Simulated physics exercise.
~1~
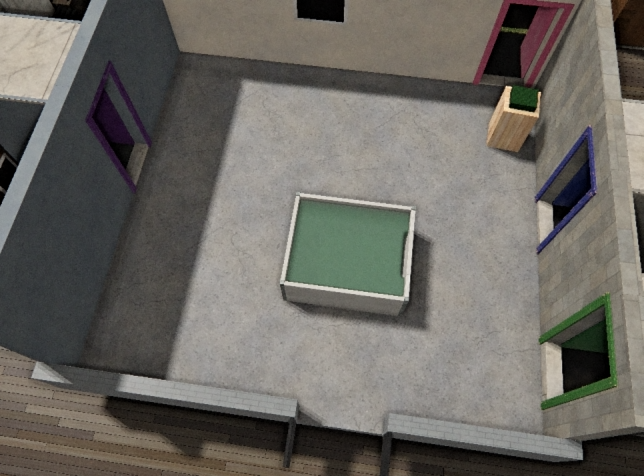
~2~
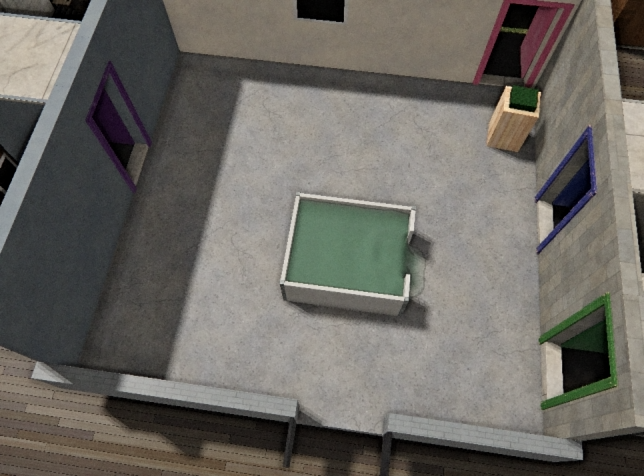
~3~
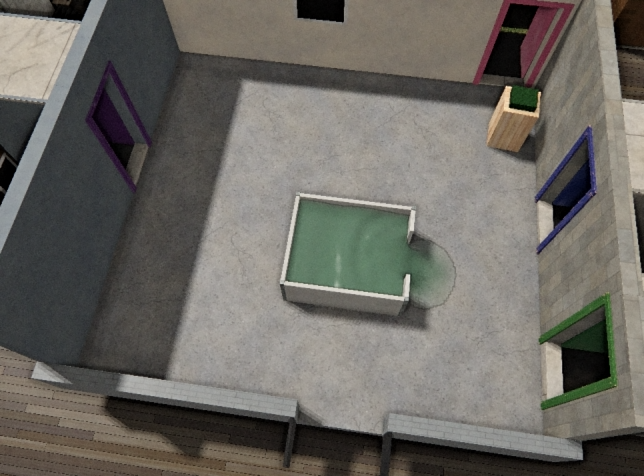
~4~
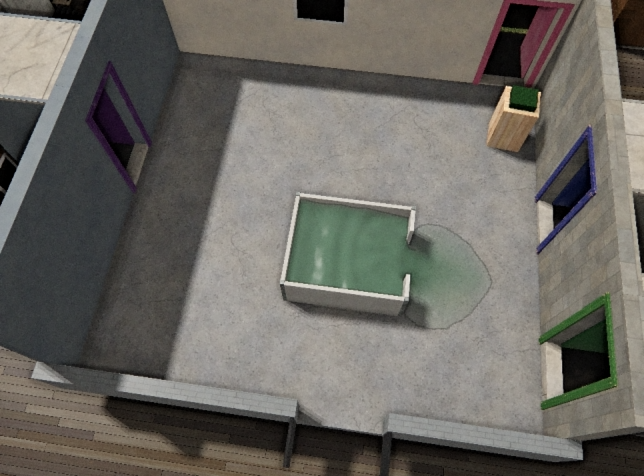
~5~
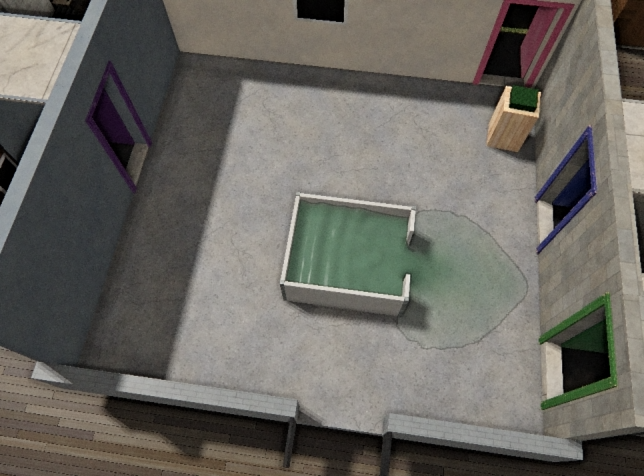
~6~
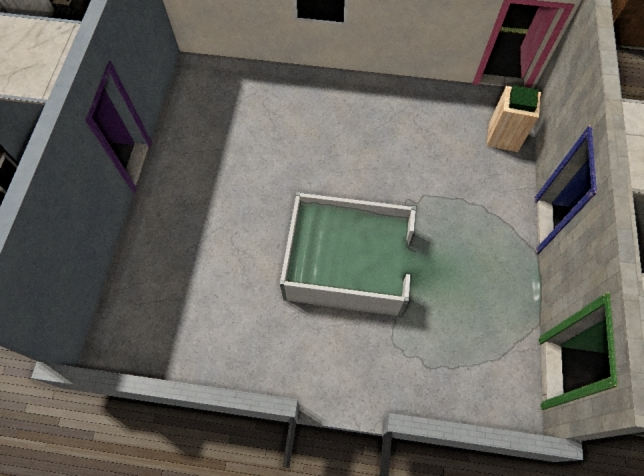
Green water pours through a gap in the tank's right side and spreads across the floor.
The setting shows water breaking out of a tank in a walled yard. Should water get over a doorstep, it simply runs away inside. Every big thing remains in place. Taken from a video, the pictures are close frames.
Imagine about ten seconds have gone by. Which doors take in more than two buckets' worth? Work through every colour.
In the end the green door gets two buckets or less inside; the purple door gets two buckets or less inside; the pink door gets more than two buckets inside; the blue door gets more than two buckets inside.
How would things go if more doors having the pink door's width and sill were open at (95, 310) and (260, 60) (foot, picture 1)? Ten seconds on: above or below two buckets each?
In turn, the first comes in higher and the second comes in lower.
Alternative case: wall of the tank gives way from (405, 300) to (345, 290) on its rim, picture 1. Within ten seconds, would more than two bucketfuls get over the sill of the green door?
One by one: The green door is under.
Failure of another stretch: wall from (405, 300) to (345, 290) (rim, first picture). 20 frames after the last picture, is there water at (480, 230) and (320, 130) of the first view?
Soaked, Still dry.
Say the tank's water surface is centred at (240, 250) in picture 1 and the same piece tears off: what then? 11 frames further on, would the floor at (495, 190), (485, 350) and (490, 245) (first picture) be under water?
One after the other: Reached, reached, reached.
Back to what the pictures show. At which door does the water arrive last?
Answer - the one in purple.
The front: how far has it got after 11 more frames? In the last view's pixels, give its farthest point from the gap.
I'd say around (530, 97).
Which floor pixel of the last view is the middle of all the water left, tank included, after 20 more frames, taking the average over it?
About (427, 275) in the last view.
A moment on, water covers 20 % of the floor; the green door wet at the sill, nothing in, the purple door not reached, the pink door not reached, the blue door under two buckets in.
Next, water covers 20 % of the floor; the green door wet at the sill, nothing in, the purple door not reached, the pink door not reached, the blue door over two buckets in.
Then, water covers 35 % of the floor; the green door under two buckets in, the purple door not reached, the pink door over two buckets in, the blue door far over two buckets in.
Later, water covers 65 % of the floor; the green door under two buckets in, the purple door not reached, the pink door far over two buckets in, the blue door far over two buckets in.
In the end, water covers 95 % of the floor; the green door under two buckets in, the purple door wet at the sill, nothing in, the pink door far over two buckets in, the blue door far over two buckets in.
